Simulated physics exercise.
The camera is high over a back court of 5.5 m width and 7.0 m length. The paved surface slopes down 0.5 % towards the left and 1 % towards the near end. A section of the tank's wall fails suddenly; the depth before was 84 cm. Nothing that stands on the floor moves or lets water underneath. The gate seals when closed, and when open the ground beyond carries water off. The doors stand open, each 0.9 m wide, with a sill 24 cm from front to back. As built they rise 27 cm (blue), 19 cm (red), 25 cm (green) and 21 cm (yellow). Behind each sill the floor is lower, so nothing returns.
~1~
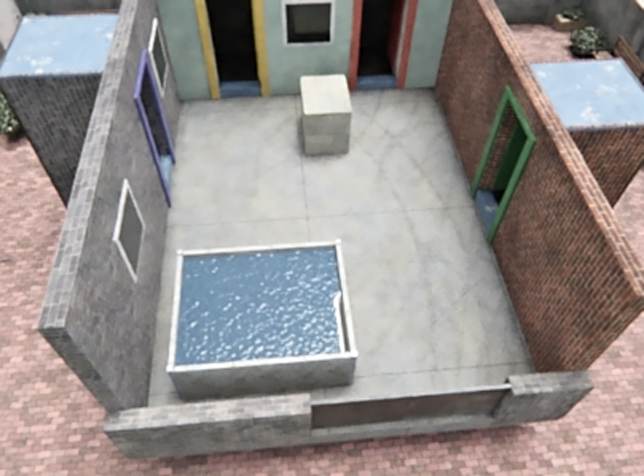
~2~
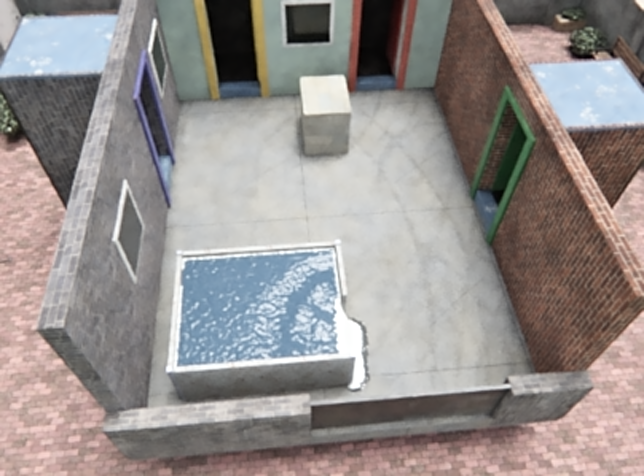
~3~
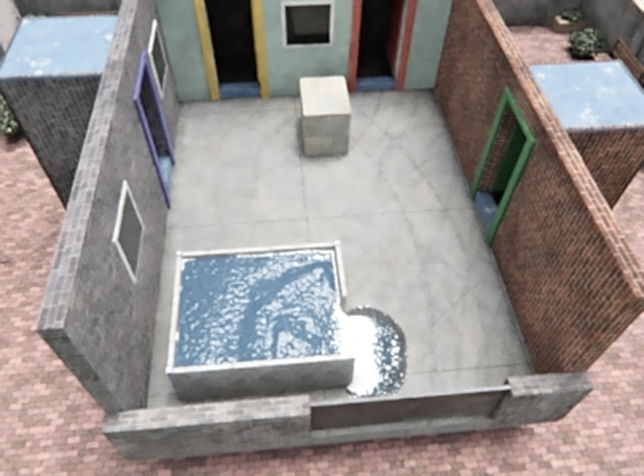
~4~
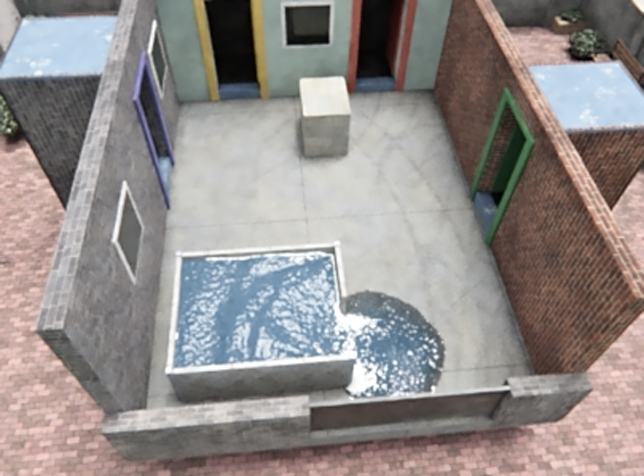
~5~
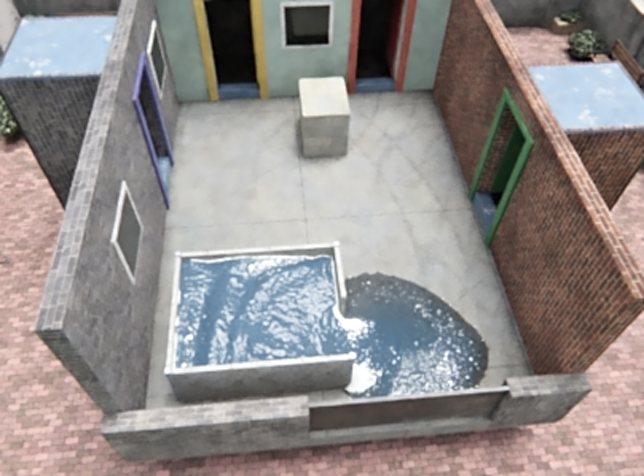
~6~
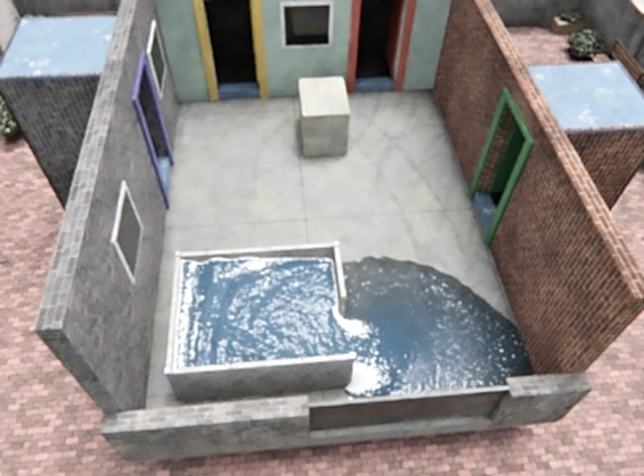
To begin with, a raised tank of rippling blue water sits at the near left of a walled grey court, the paving dry. Water then bursts through a gap in its right side and fans across the floor, spreading into a dark, glinting pool that reaches the brick wall on the right.
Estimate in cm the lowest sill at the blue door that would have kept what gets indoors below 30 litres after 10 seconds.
Some 7 cm above the ground.
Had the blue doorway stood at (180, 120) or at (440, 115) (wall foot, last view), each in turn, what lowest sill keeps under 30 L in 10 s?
Roughly 10.0 and 12.0 cm.
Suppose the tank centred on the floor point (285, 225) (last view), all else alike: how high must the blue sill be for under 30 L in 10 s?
Some 10.0 cm.
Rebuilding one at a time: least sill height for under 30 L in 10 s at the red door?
Roughly 17 cm at red.
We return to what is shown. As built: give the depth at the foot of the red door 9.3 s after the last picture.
Roughly 10.0 cm deep.
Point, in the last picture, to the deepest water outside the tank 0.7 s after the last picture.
At about (533, 386).
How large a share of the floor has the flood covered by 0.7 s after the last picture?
Near 20 per cent is wet.
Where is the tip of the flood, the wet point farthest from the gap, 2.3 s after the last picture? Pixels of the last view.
Near (436, 109).
Then, 0.7 s after the last picture water covers 20 % of the floor, deepest (63 cm) near (533, 386); it has not reached the blue door.
Then, 2.3 s after the last picture water covers 40 % of the floor, deepest (36 cm) near (525, 362); it has not reached the blue door.
Then, 9.3 s after the last picture water covers 95 % of the floor, deepest (17 cm) near (153, 348); 12 cm at the blue door, 0 litres in over its 27 cm sill.
At the blue door as built, the water peaked near 12 cm, 5.7 s after the last picture.
Run again over the same 10 s with other heights there, 43 litres in over 6 cm, 18 litres over 8 cm. The limit of 30 litres is kept from about 7 cm up.
